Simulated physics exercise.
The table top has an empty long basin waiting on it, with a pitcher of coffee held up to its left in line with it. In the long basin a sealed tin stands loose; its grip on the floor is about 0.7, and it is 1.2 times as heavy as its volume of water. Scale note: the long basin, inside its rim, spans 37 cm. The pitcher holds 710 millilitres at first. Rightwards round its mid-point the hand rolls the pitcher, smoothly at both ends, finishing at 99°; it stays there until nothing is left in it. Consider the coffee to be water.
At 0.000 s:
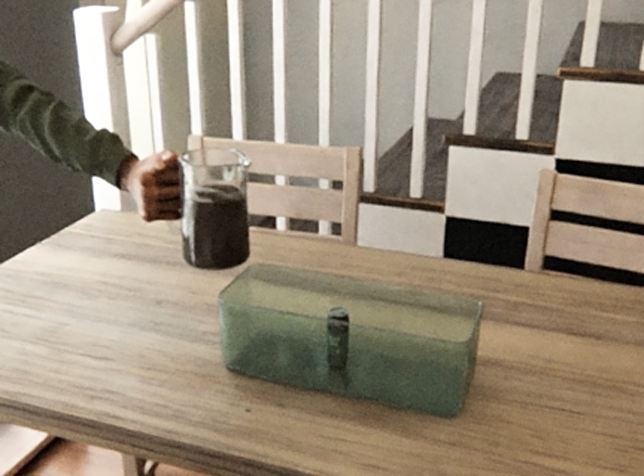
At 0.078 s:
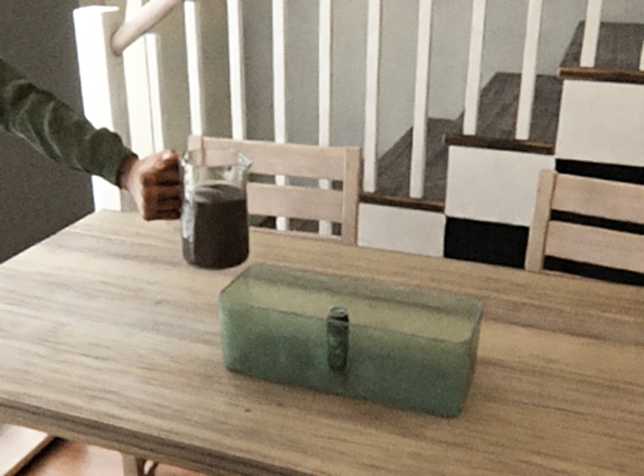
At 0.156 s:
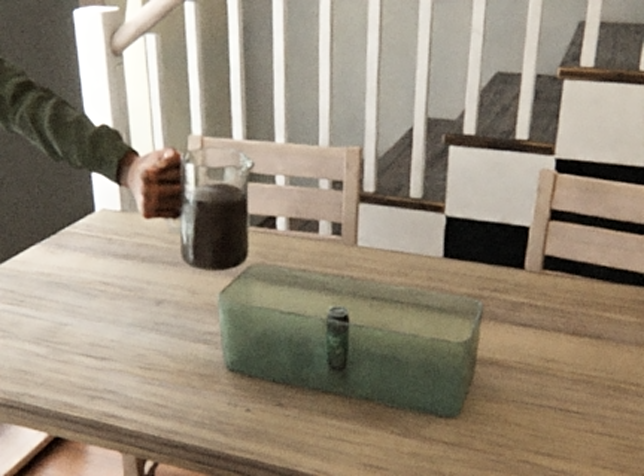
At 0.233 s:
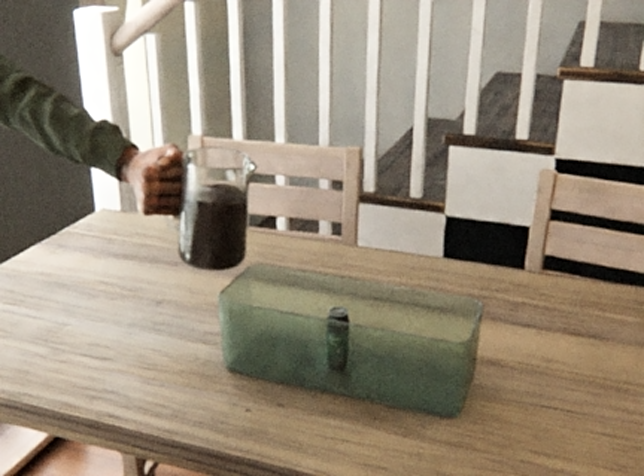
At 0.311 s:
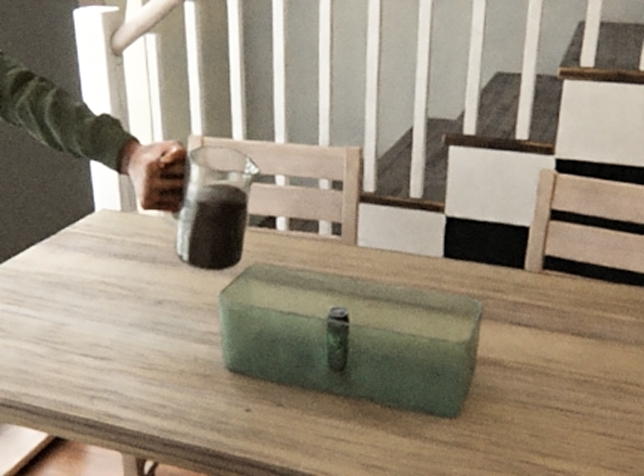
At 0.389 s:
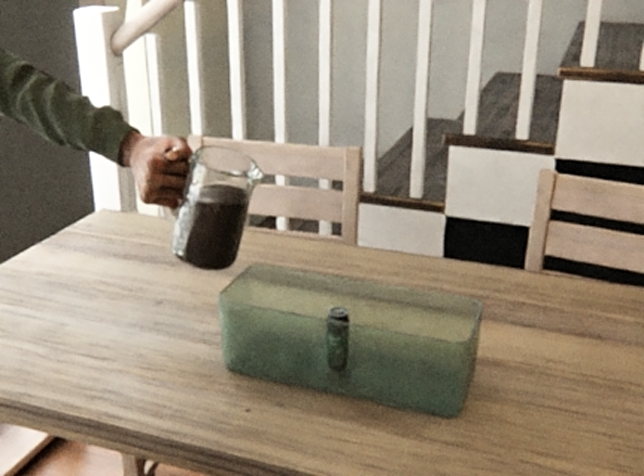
At a light wooden table beside a white-railed staircase with black-and-white risers, the view looks slightly down from a fixed position. A long, translucent green basin with a small dark-and-green tin at its middle sits on the table, and at left a hand in a dark green sleeve holds a clear pitcher of dark coffee above it. The pitcher stays almost upright at first, then the hand tilts it slightly rightwards.
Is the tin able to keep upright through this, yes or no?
Yes, it remains upright.
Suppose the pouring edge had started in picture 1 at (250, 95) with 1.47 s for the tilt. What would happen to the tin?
Then it tips over.
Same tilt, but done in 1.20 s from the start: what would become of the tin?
Outcome - the tin stays erect.
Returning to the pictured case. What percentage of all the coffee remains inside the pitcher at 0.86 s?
98 %.
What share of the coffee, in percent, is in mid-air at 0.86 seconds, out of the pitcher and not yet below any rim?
I'd put it at about 2 percent.
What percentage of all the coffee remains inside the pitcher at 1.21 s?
Roughly 64 percent remains.
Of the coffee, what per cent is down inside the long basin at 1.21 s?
Around 22 in a hundred.
Then, 0.86 s in, the tilt is 63° and 98 per cent is still to pour; the tin stands where it began.
Then, 1.21 s in, the tilt is 92° and 63 per cent is still to pour; the tin stands where it began.
Then, 1.58 s in, the tilt is 99° and 17 per cent is still to pour; the tin stands 1 cm from where it began.
Then, 1.97 s in, the tilt is 99° and 3 per cent is still to pour; the tin stands 1 cm from where it began.
Finally, the tin stands 1 cm from where it began.
